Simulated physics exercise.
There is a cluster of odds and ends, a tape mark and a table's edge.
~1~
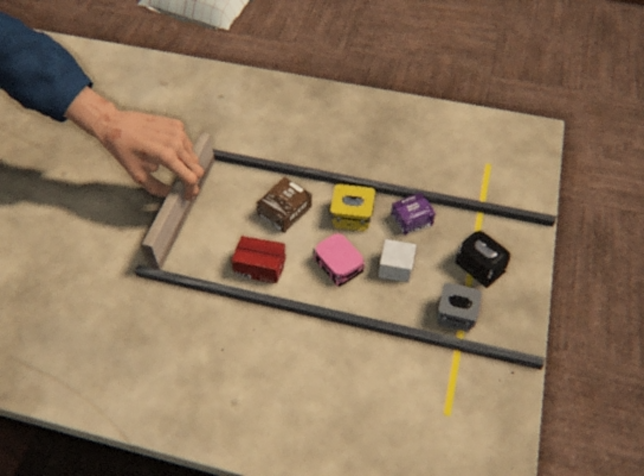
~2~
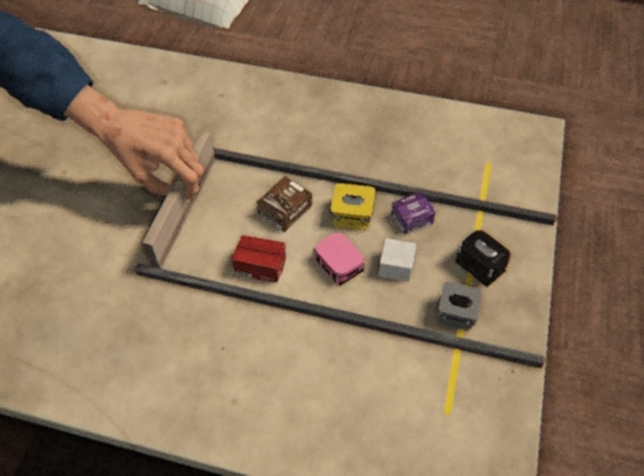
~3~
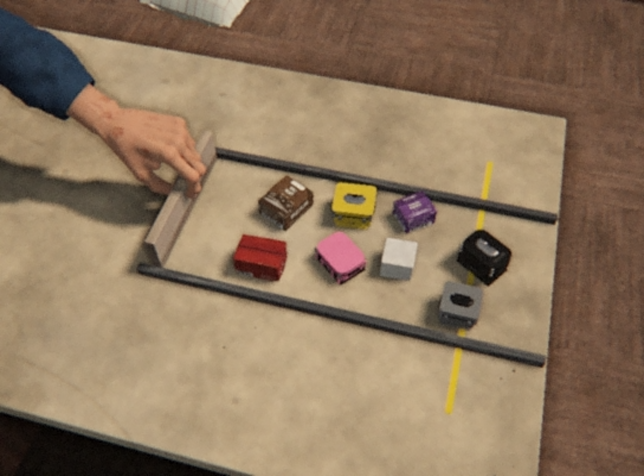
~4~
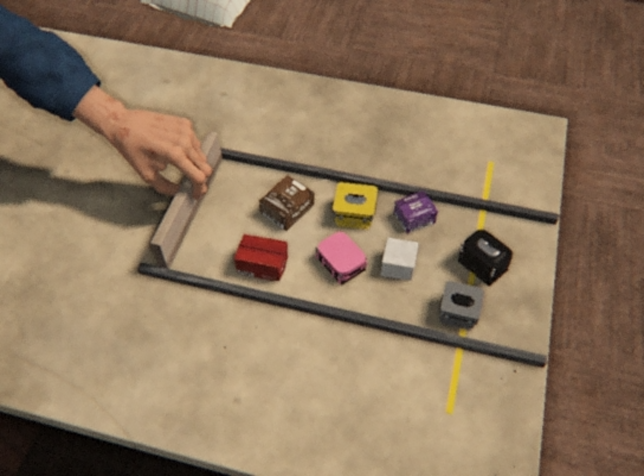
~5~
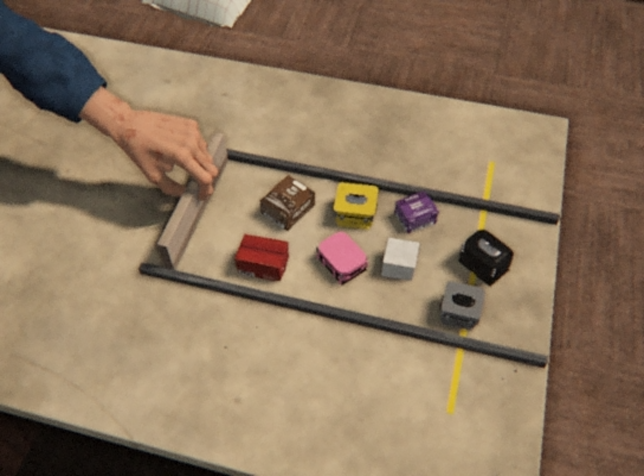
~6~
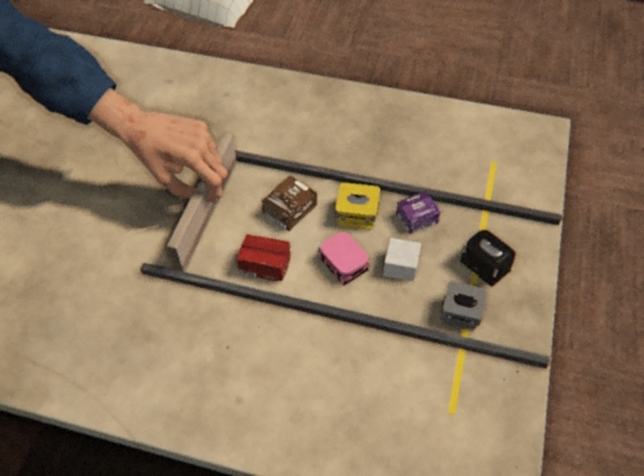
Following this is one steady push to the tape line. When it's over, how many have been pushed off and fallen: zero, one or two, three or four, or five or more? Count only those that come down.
By the end, one or two have fallen.
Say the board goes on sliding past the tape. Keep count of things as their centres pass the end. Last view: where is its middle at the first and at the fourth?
At (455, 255) for the first, at (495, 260) for the fourth.
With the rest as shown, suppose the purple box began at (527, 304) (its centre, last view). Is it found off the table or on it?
That one drops down.
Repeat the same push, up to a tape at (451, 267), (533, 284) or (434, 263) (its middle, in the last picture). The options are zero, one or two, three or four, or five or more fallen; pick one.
In order, the falls would come to none; 5 or more; no fall at all.
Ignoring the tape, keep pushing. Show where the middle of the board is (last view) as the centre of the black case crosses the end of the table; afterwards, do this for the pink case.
The middle is at (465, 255) when it's the black case, and at (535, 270) when it's the pink case.
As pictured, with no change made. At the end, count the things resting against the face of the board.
It touches 3.
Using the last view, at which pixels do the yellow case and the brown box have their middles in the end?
For the yellow case it's (542, 243), and for the brown box it's (501, 242).
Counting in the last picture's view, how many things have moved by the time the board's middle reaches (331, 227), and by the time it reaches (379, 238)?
5 by the first point, 6 by the second.
Early on, none off yet; black case at rest near (488, 257); grey case at rest near (463, 307); purple box at rest near (418, 212).
A while later, none off yet; black case at rest near (491, 257); grey case at rest near (463, 307); purple box travelled well along near (493, 226).
Finally, the number that fall off is one or two; lost, purple box and black case.
